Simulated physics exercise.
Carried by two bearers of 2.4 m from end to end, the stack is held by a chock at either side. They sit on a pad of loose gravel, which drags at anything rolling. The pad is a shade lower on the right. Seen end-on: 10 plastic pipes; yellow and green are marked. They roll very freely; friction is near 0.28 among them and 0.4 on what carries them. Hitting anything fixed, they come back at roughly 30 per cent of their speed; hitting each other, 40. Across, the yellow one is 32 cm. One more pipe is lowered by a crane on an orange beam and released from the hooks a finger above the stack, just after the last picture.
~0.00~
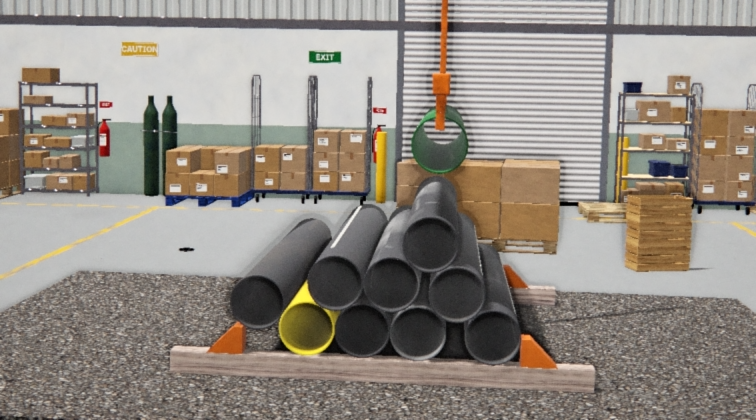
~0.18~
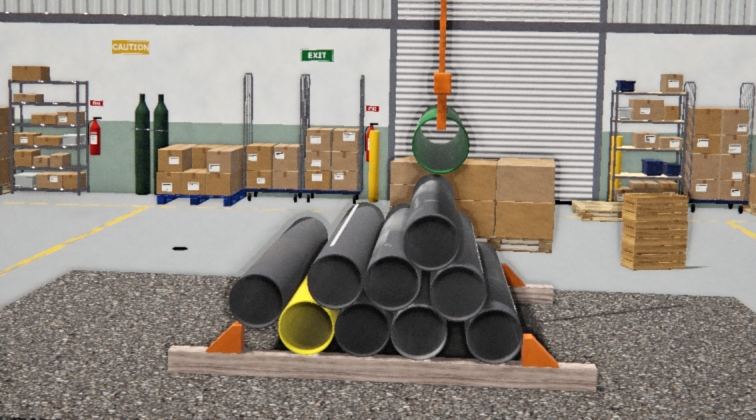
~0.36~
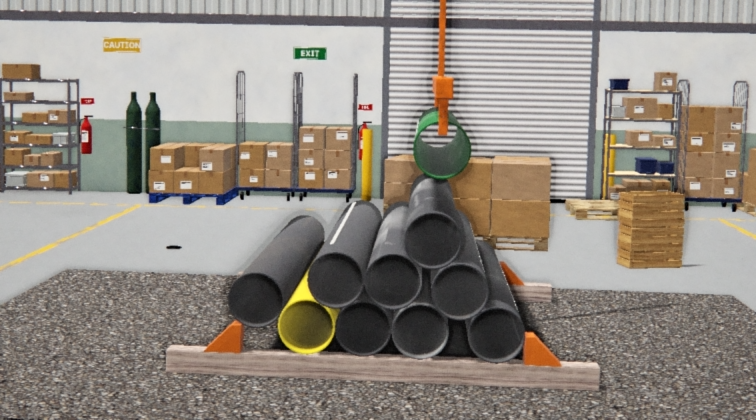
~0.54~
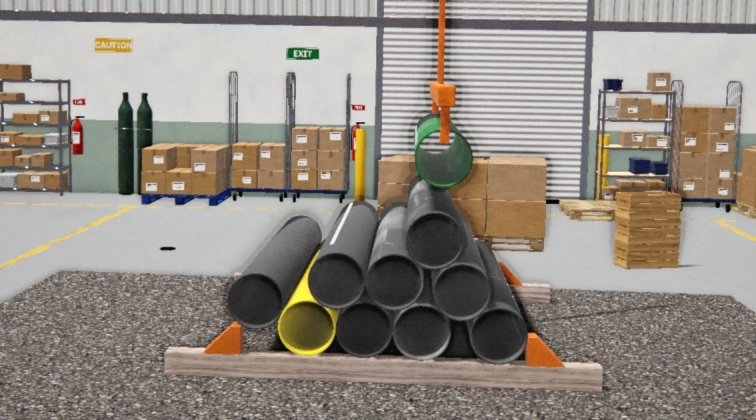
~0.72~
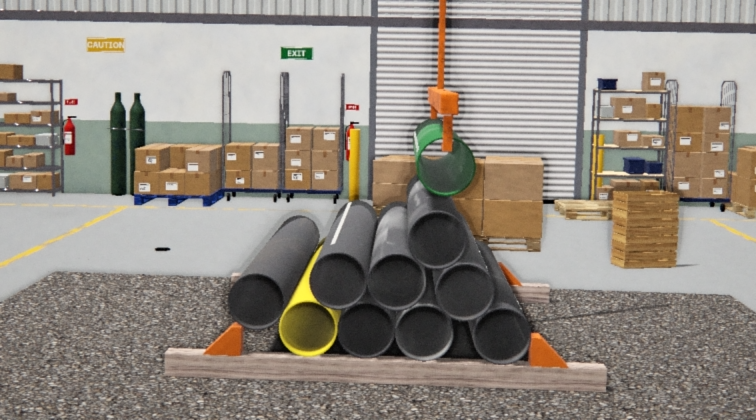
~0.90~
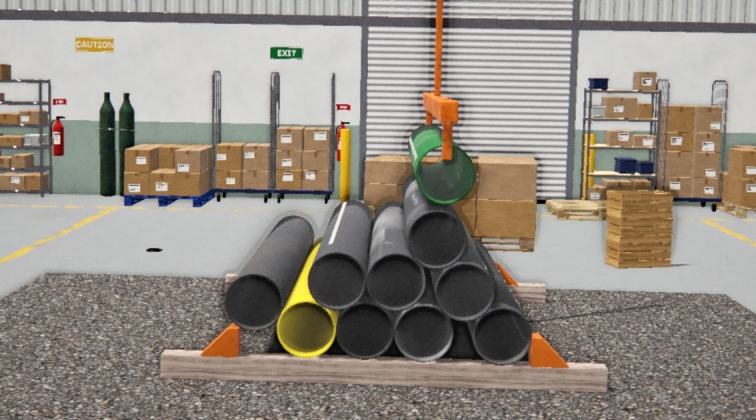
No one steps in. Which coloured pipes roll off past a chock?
As for the yellow pipe, it does not leave, and the green gets away.
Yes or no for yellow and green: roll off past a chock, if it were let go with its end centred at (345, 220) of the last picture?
In that case, yellow: No; green: No.
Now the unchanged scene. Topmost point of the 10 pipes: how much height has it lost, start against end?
Roughly 55 cm.
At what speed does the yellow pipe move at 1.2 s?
Around 0.0 m/s.
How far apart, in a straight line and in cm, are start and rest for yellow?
Displacement for yellow: 0.
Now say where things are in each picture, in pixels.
Yellow (306, 329), green (440, 145); green hangs on the hooks; 5 form the bottom row, in the first picture.
Yellow (306, 328), green (441, 145); green hangs on the hooks; lowered 2 cm, in the second picture.
Yellow (306, 327), green (442, 150); green hangs on the hooks; lowered 6 cm, in the third picture.
Yellow (306, 329), green (444, 159); green hangs on the hooks; lowered 11 cm, in the fourth picture.
Yellow (308, 329), green (446, 167); green hangs on the hooks; lowered 16 cm, in the fifth picture.
Yellow (306, 330), green (446, 175); green hangs on the hooks; lowered 21 cm, in the sixth picture.
Then, 1.2 s in, yellow is on the bearers, 35 cm inside the left chock; green is up on others, 50 cm inside the right chock, rolling right; 0 past a chock so far.
Then, 1.4 s in, green is up on others, 40 cm inside the right chock, rolling right; still the same for yellow; 0 past a chock so far.
Then, 1.8 s in, green is in the air, 10 cm inside the right chock, rolling right; still the same for yellow; 0 past a chock so far.
Then, 2.1 s in, green is beyond the right chock, rolling right; still the same for yellow; 1 past a chock so far.
In the end (2.9 s), yellow is on the bearers, 35 cm inside the left chock; green is beyond the right chock; 1 past a chock so far.
